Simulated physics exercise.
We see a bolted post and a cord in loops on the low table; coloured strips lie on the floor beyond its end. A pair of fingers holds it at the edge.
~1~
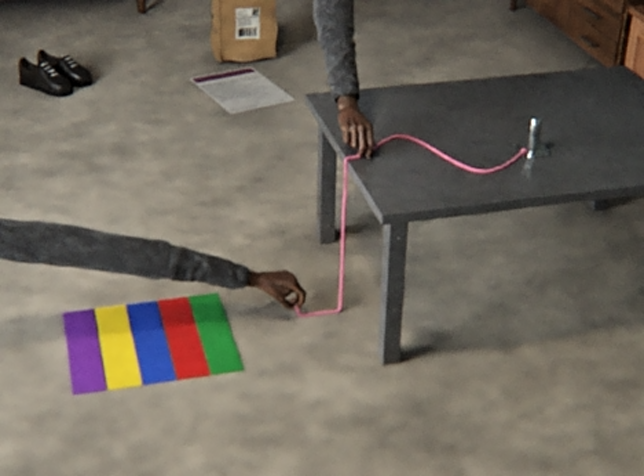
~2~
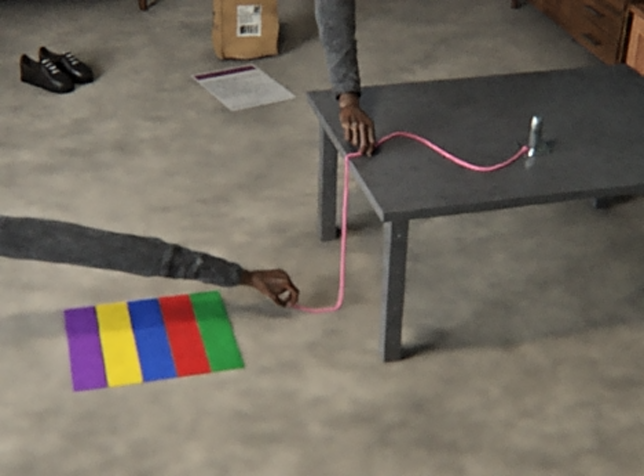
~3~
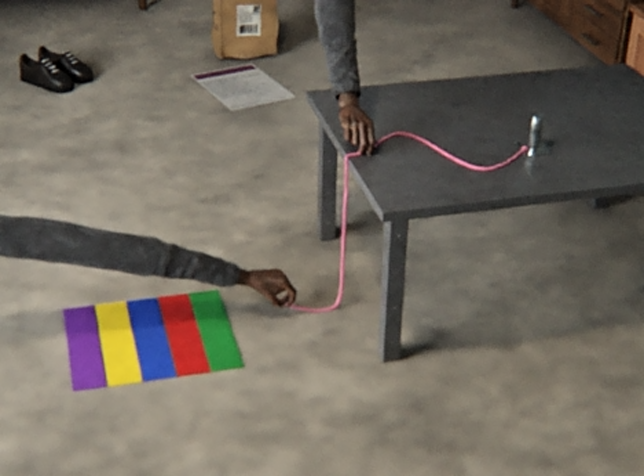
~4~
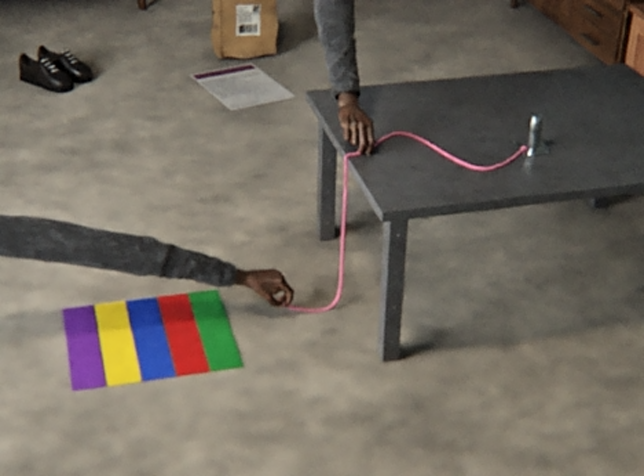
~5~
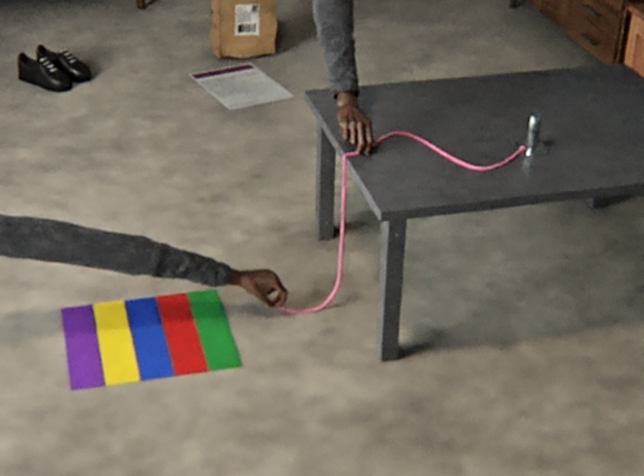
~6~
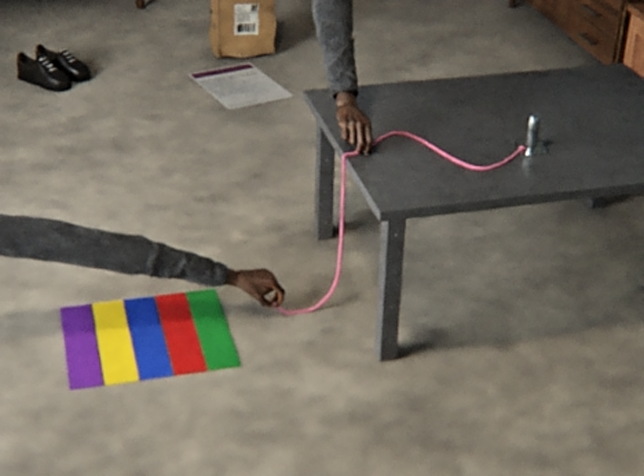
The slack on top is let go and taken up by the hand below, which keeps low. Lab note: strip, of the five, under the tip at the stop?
Purple.
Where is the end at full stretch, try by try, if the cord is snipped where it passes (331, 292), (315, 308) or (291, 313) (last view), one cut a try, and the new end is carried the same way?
I'd expect it near (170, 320) on the first try, near (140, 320) on the second and near (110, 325) on the third.
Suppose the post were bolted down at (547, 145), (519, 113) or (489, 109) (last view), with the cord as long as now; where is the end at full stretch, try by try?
About (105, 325), then (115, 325), then (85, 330).
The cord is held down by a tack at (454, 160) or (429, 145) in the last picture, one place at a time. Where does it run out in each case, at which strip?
It would be yellow, then blue.
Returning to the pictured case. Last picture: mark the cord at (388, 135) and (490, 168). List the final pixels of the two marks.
About (333, 169), and the other about (463, 151).
Soon after, end near (148, 321); over blue.
After that, end near (106, 326); over yellow.
At the stop, end near (81, 329); over purple. The purple one.
